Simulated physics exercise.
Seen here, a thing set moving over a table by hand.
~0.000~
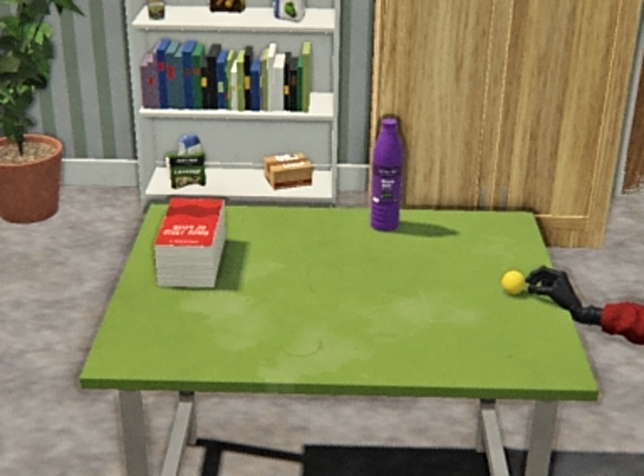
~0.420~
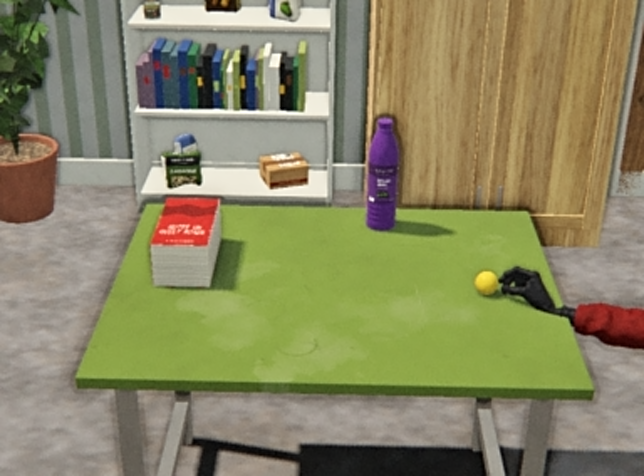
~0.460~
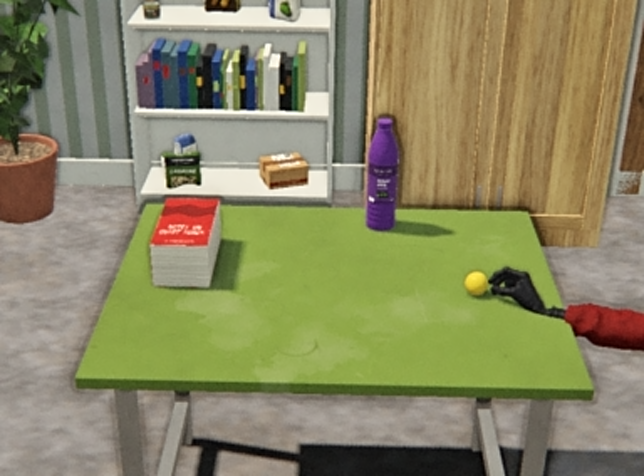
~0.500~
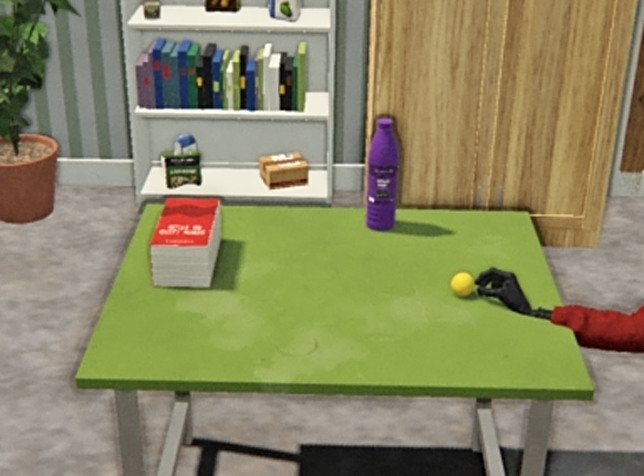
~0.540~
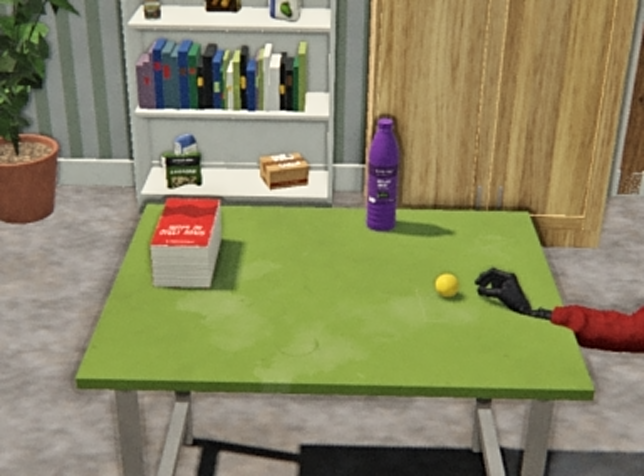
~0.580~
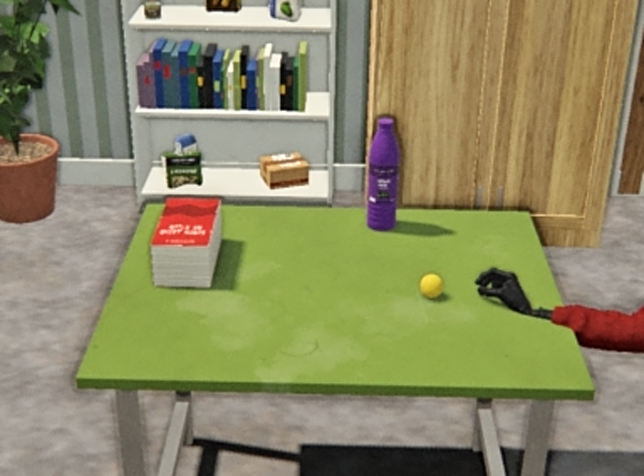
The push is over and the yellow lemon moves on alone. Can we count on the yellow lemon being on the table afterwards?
The yellow lemon goes over the edge.
After 1.08 s, yellow lemon shifted well along near (241, 295).
After 1.58 s, yellow lemon now off the table.
In the end (2.0 s), off the table, yellow lemon.
